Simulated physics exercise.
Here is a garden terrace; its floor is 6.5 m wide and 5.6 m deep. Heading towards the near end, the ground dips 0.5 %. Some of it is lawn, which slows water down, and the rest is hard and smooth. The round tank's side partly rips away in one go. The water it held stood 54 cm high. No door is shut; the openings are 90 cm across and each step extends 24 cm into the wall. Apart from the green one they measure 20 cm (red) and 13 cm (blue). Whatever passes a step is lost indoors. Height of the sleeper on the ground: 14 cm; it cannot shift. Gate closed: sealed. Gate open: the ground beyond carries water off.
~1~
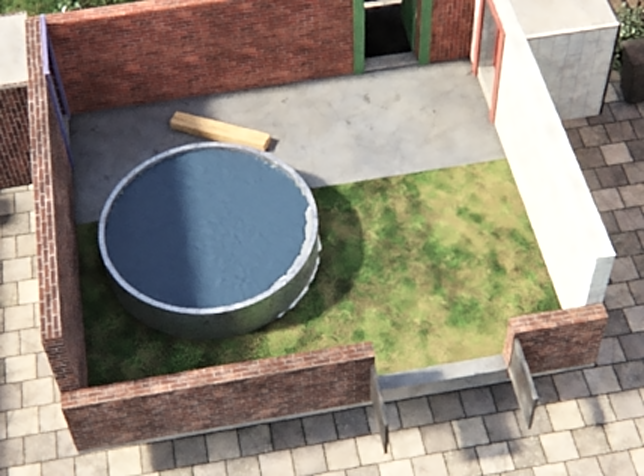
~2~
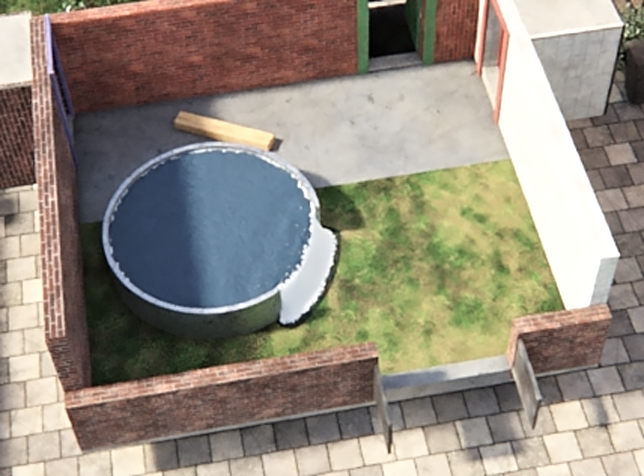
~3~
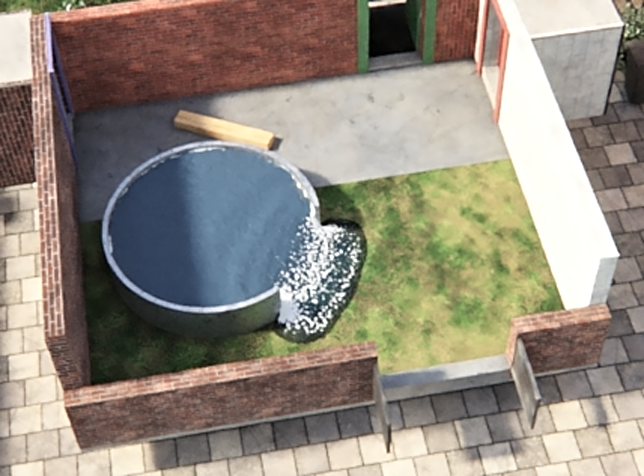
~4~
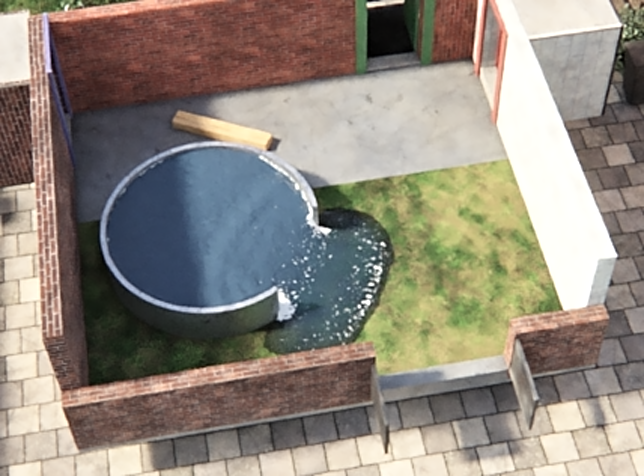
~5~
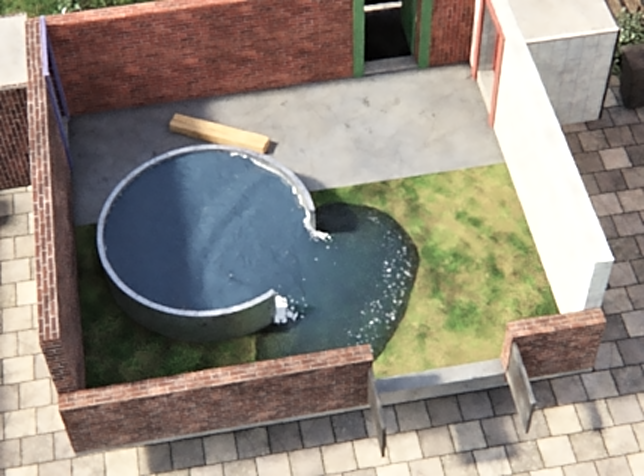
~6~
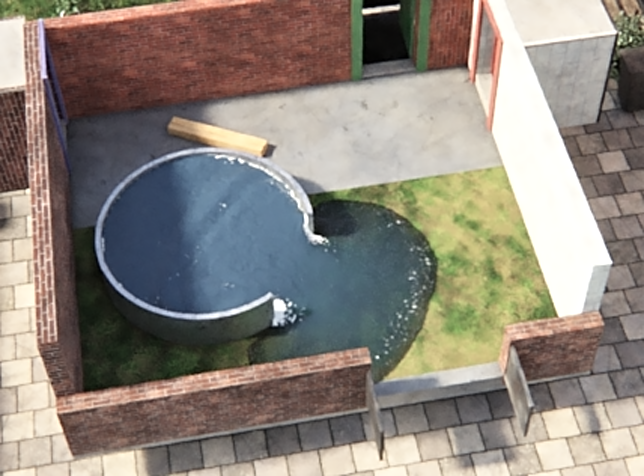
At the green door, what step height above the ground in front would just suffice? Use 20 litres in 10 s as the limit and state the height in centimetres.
6.5 cm.
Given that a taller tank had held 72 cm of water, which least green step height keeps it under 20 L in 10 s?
I'd say close to 10.5 cm.
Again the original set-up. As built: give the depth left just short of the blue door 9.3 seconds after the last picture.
It stands about 6.0 centimetres deep.
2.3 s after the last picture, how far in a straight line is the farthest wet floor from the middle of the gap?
Reach: Approx. 3.8 m.
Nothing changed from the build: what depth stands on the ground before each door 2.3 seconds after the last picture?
Door depths (cm): Red = 0, green = 0, blue = 0.
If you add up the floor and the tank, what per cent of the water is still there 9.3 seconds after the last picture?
Close to 66 in a hundred.
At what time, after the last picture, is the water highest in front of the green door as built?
Peak time: Around 5.5 s.
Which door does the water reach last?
The blue door comes last.
Then, 0.7 s after the last picture water covers 30 % of the floor, deepest (28 cm) near (313, 289); it has not reached the green door.
Then, 2.3 s after the last picture water covers 45 % of the floor, deepest (29 cm) near (532, 355); it has not reached the green door.
Then, 9.3 s after the last picture water covers 90 % of the floor, deepest (10 cm) near (225, 97); 7 cm at the green door, 39 litres in over its 5 cm step.
At the green door as built, the water peaked near 10 cm, 5.7 s after the last picture.
With a step of 5.5 cm, 32 litres would have come in within the 10 s; with 7.5 cm, 11 litres. So under 20 litres takes about 6.5 cm.
